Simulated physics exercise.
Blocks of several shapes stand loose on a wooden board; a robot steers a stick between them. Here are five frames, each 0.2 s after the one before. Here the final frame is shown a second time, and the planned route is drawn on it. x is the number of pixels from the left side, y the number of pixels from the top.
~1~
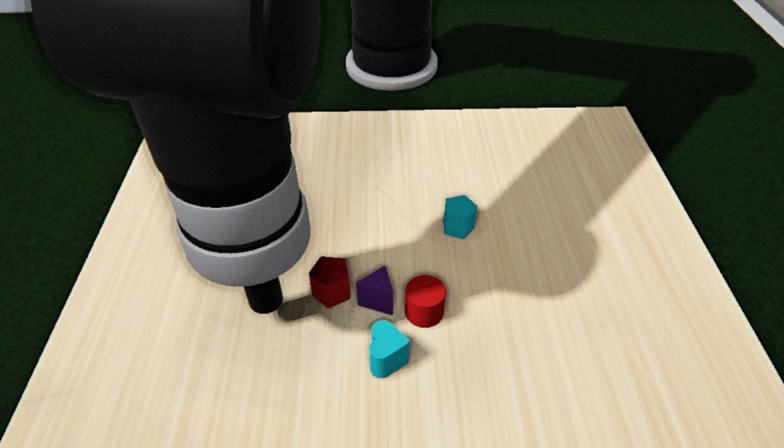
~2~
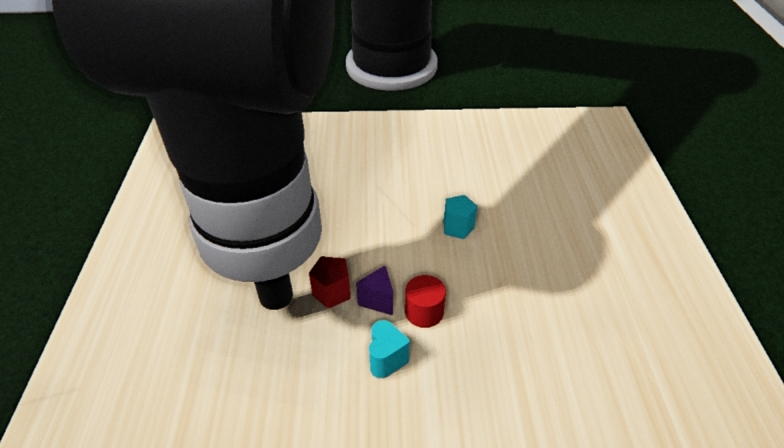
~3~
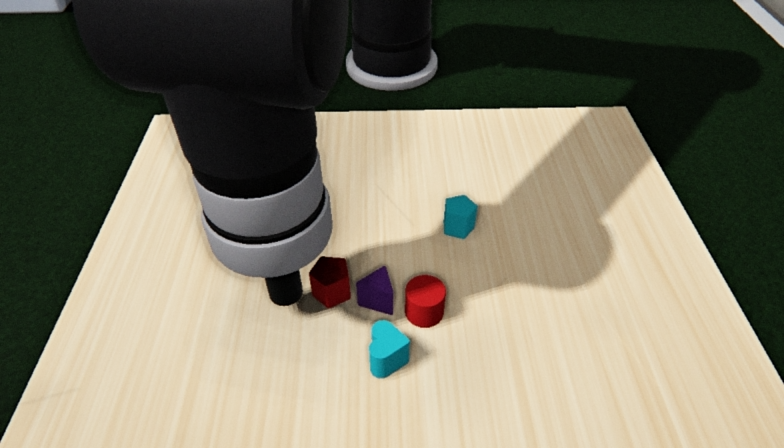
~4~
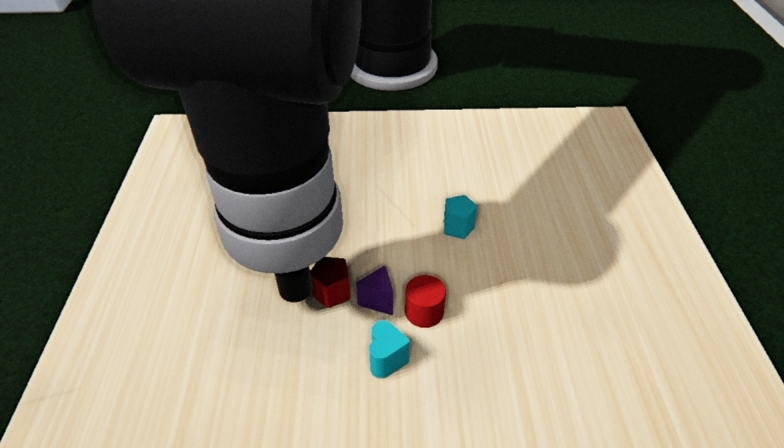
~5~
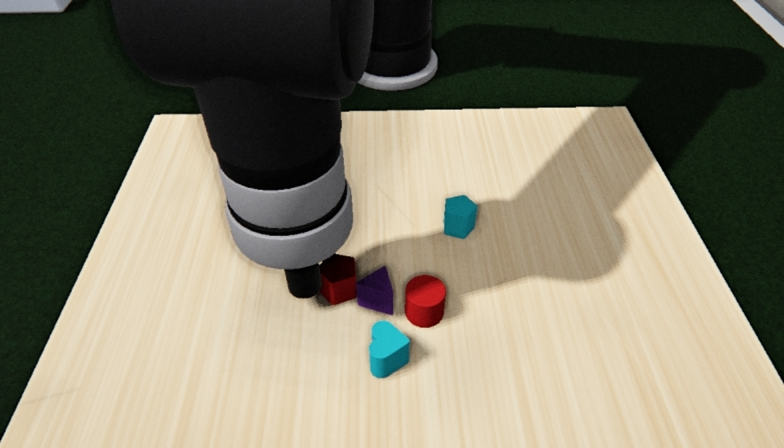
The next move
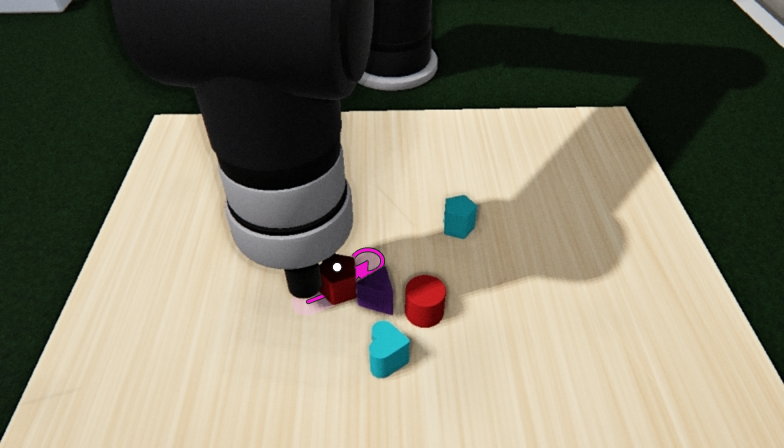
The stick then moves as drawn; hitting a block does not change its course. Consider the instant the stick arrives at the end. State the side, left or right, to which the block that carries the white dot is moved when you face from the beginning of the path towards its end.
The shift is rightward.
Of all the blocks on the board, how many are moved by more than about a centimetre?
I expect one block to move.
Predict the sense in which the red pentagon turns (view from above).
The sense of turning is clockwise.
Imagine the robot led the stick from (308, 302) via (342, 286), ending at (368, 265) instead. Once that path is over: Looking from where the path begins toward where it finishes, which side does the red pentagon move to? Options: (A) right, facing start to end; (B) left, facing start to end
A (right, facing start to end)
The line goes from (308, 302) through (333, 292) and (354, 279) to (367, 261); the dot is on the red pentagon.
On the path given first. Halfway along, stick at (345, 270); red pentagon at (377, 254), turned 15° clockwise.
At the end, stick at (367, 245); red pentagon at (400, 242), turned 65° clockwise; purple three-sided block unmoved.
